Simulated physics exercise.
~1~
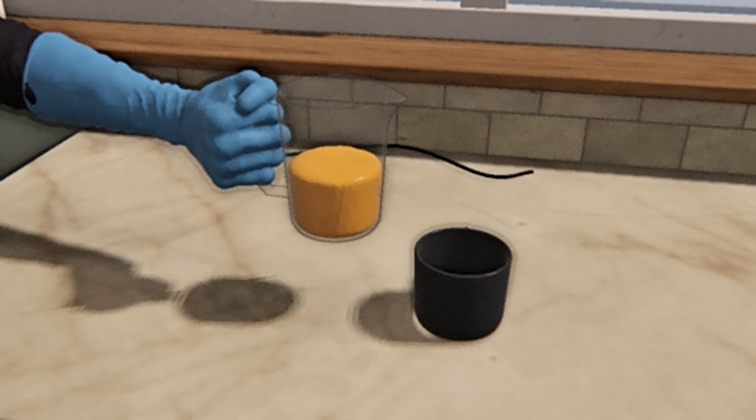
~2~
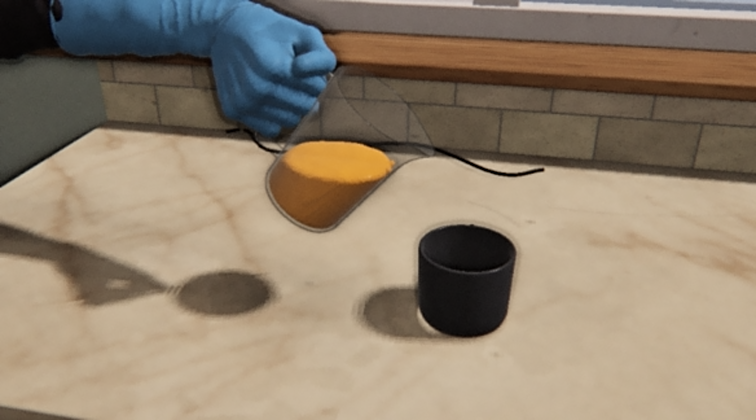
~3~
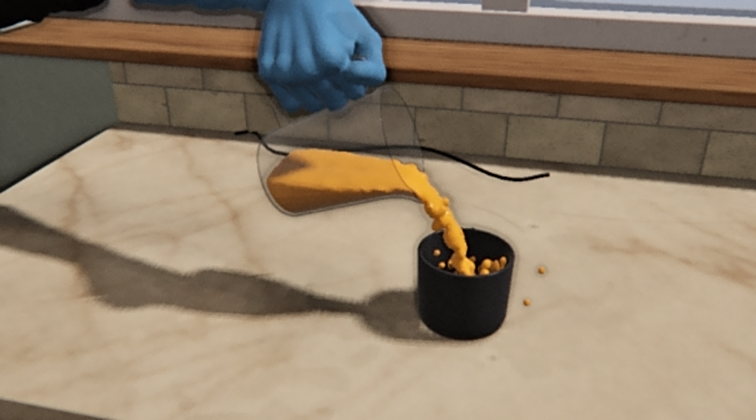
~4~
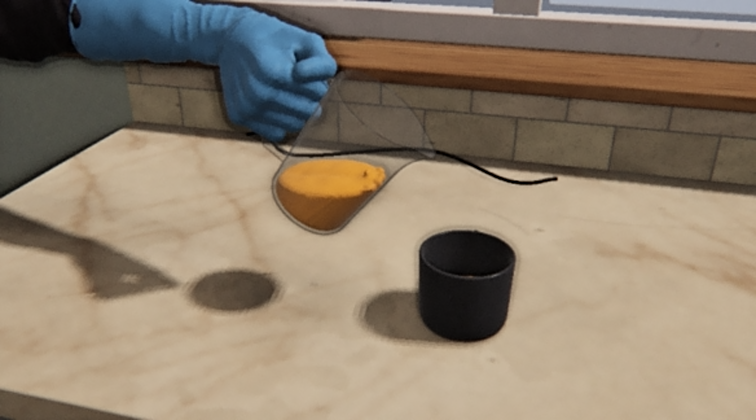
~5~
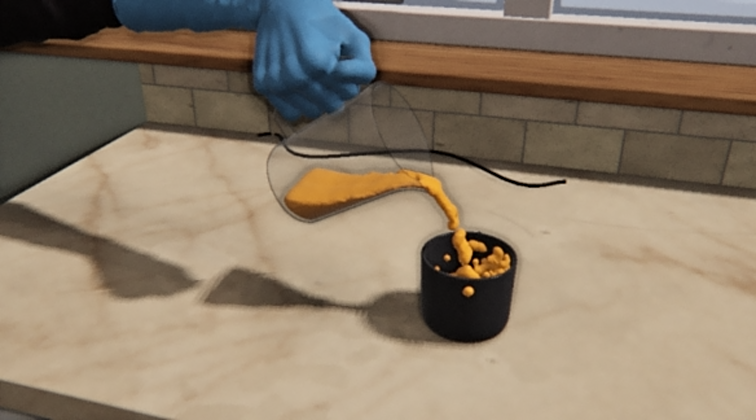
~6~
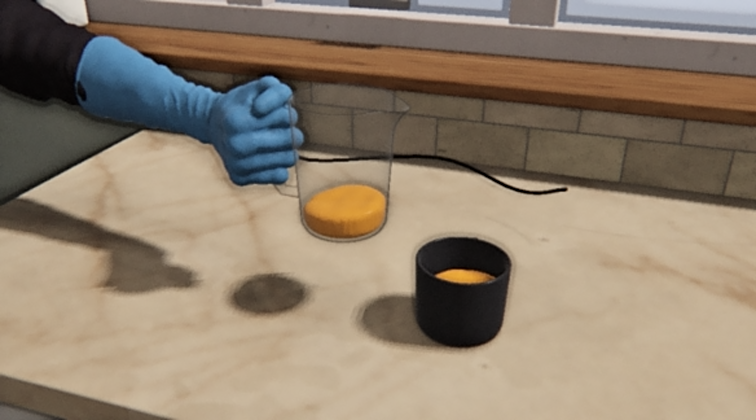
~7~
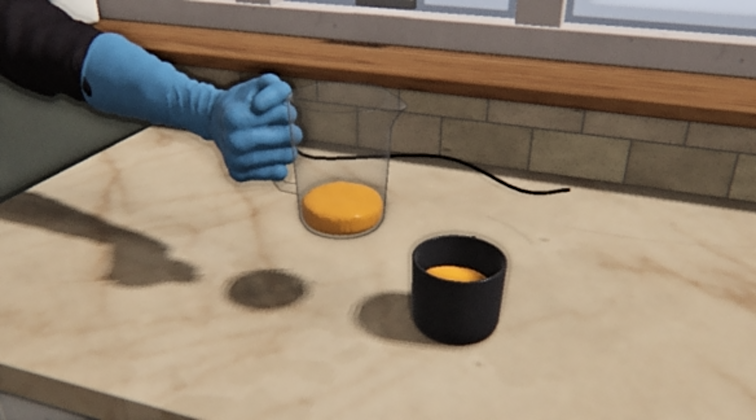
On a marble-look worktop, a blue-gloved hand tipping orange liquid twice from a clear jug into a black cup, leaving some behind.
